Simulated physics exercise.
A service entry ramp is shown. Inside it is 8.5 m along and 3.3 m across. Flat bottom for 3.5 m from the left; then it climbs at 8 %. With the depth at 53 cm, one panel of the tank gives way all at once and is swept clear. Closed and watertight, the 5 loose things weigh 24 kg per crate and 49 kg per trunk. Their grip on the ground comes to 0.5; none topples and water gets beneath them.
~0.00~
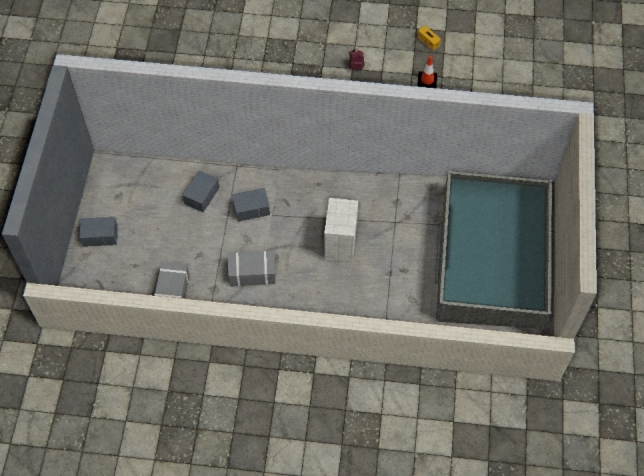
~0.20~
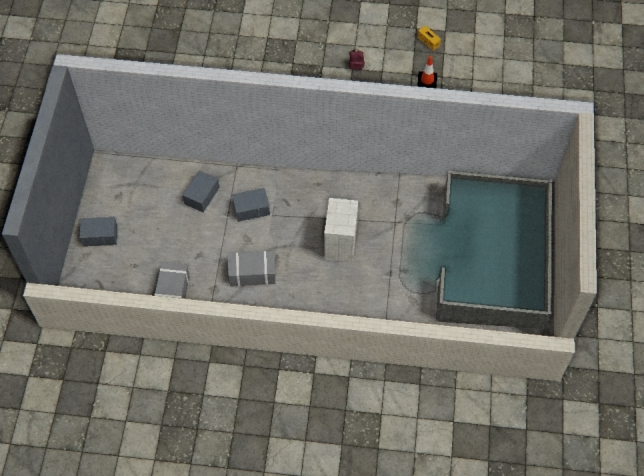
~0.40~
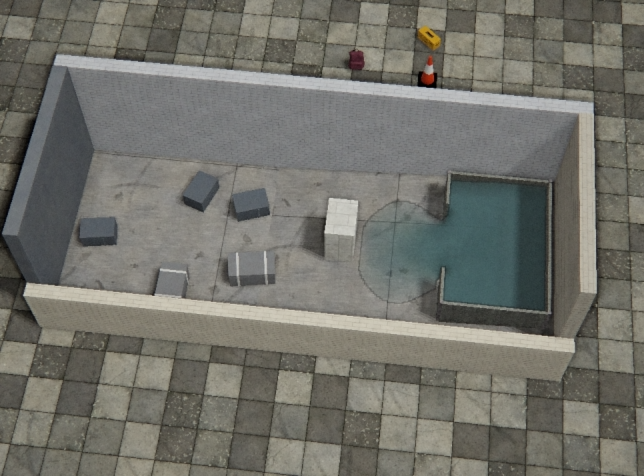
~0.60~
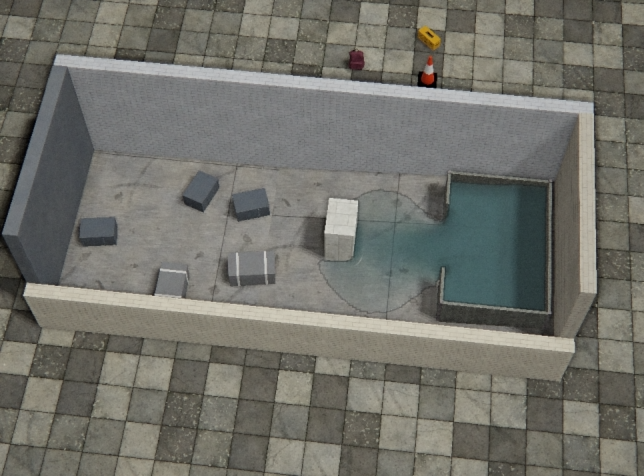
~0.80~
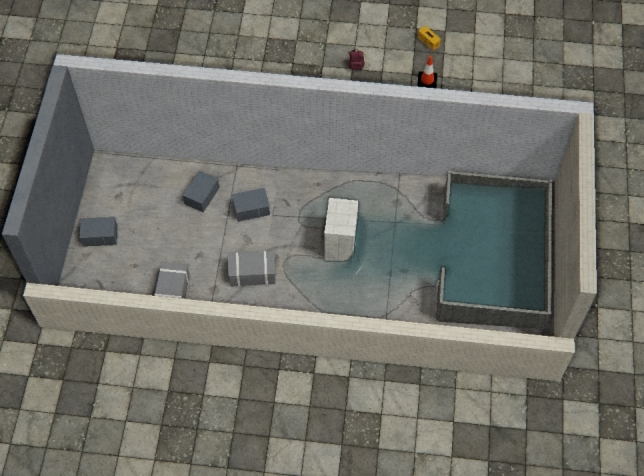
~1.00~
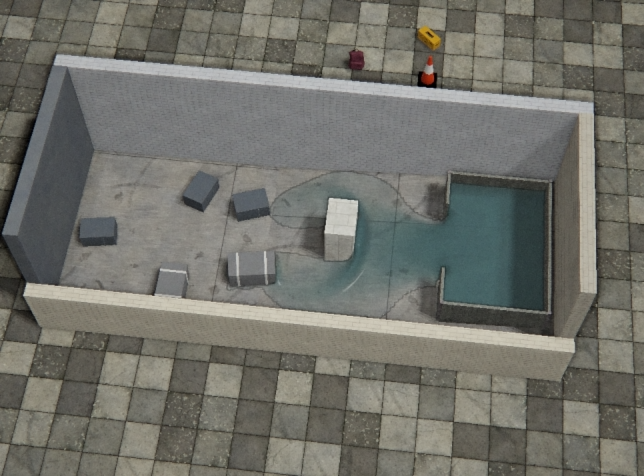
Teal water sits in a walled tank at the right end of a long enclosure until a section of its left side opens. The water spills out leftward across the grey floor, spreads around the pale upright block, and reaches the nearest dark blocks, which stay where they are.
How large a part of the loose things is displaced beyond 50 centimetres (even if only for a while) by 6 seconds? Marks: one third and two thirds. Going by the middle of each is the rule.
A third to two thirds.
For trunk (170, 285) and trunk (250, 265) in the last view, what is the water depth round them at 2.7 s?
Some 6 cm at the first, some 4 cm at the second.
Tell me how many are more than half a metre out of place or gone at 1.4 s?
The number comes to 0.
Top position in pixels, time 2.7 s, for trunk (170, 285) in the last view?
My estimate: Around (134, 254).
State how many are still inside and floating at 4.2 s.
At that instant the tally stands at 3.
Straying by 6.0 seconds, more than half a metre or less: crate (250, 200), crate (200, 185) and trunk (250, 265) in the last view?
First stays inside the line, second crosses the line, third stays inside the line.
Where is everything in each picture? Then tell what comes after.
A crate at (251, 200), on the bottom; a crate at (200, 187) rests on the ground; water covers 4.2 m2; 0 of 5 have shifted, in the first frame.
A crate at (251, 200), on the bottom; a crate at (200, 187) rests on the ground; 5.1 m2 under water; 0 of 5 have shifted, in the second frame.
A crate at (251, 200), on the bottom; a crate at (200, 187), on the bottom; 6.5 m2 under water; 0 of 5 have shifted, in the third frame.
A crate at (251, 200) rests on the ground; a crate at (200, 187) rests on the ground; water covers 7.7 m2; 0 of 5 have shifted, in the fourth frame.
A crate at (251, 200) rests on the ground; a crate at (200, 187) rests on the ground; water covers 9.0 m2; 0 of 5 have shifted, in the fifth frame.
A crate at (251, 200) rests on the ground; a crate at (200, 187) rests on the ground; water covers 10.3 m2; 0 of 5 have shifted, in the sixth frame.
After 1.4 s 0 of 5 are over 50 cm from their spots; 0 afloat.
After 2.7 s 1 of 5 are over 50 cm from their spots; 0 afloat.
After 4.2 s 2 of 5 are over 50 cm from their spots; 3 afloat.
After 6.0 s 3 of 5 are over 50 cm from their spots, and 3 have been at some point; 2 afloat.
